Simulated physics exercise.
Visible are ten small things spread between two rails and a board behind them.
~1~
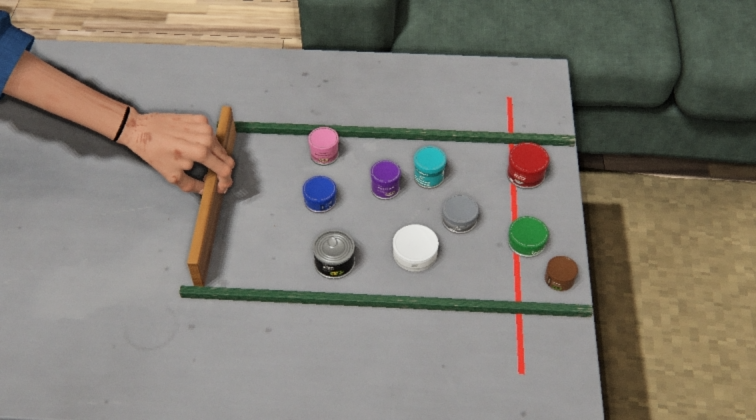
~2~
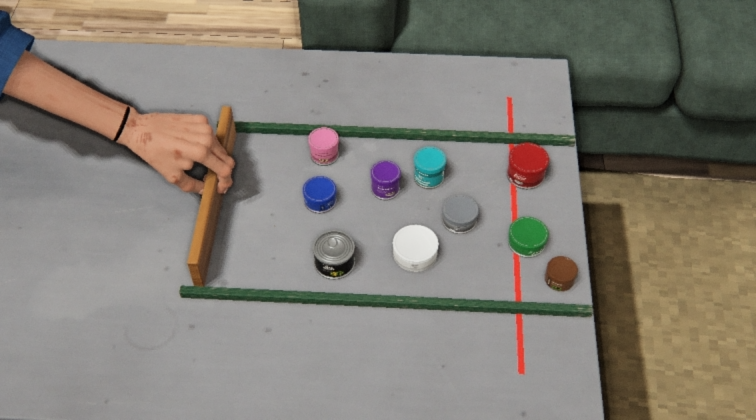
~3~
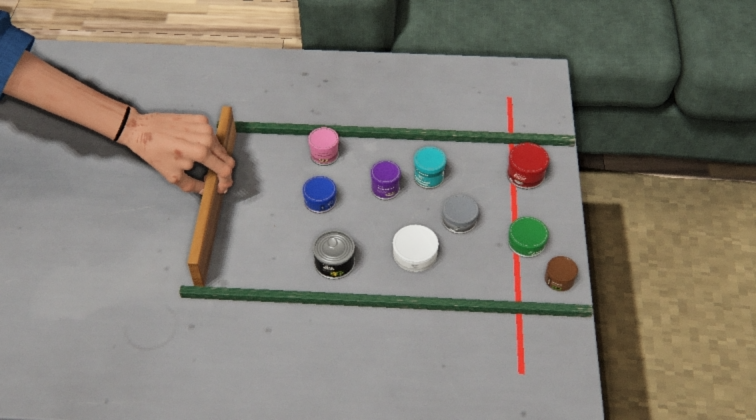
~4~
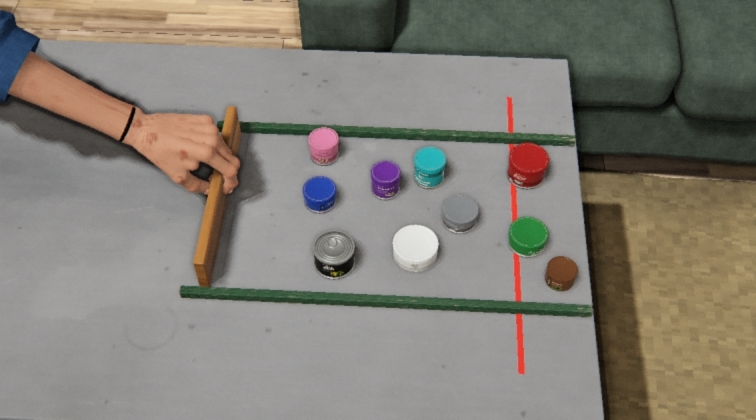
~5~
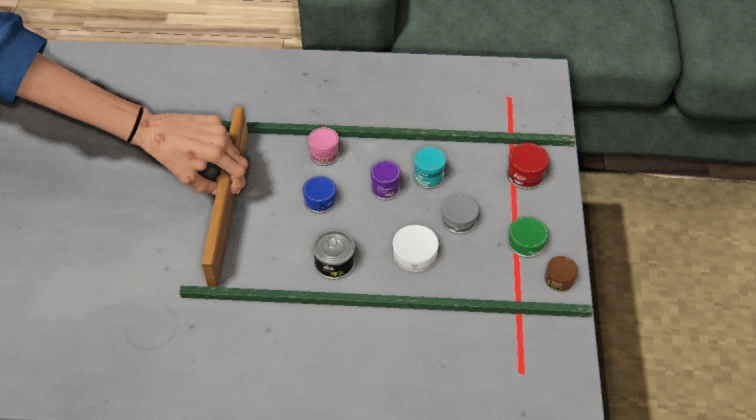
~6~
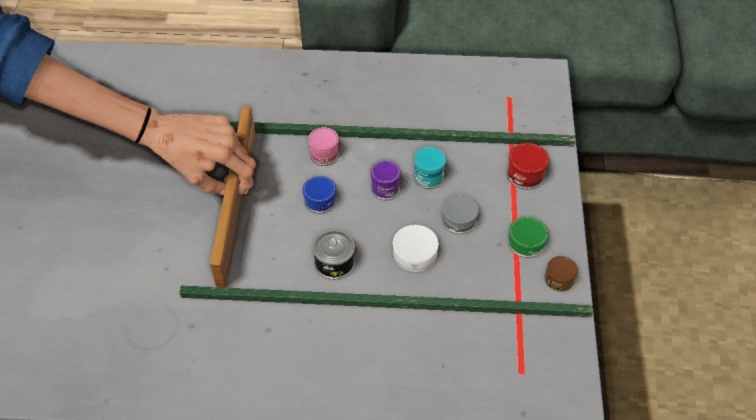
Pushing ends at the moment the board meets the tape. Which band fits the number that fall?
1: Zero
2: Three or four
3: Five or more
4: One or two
One or two.
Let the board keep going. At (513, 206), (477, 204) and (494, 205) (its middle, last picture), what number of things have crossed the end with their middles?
Place by place: 2, 0 and 0.
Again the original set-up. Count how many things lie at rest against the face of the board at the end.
4 of them.
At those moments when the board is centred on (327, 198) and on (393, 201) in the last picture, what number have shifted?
Note: First position 3; second position 6.
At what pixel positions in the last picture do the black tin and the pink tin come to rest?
The black tin ends at (539, 273) and the pink tin at (528, 153).
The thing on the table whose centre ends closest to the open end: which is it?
Looks like the brown tub to me.
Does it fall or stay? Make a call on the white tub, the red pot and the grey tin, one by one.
Check the white tub: It does not drop. The red pot falls away. The grey tin does not drop.
Early on, none off yet; brown tub at rest near (561, 274); red pot at rest near (527, 166); green pot at rest near (528, 237).
Finally, the number that fall off is one or two; lost, green pot and red pot.
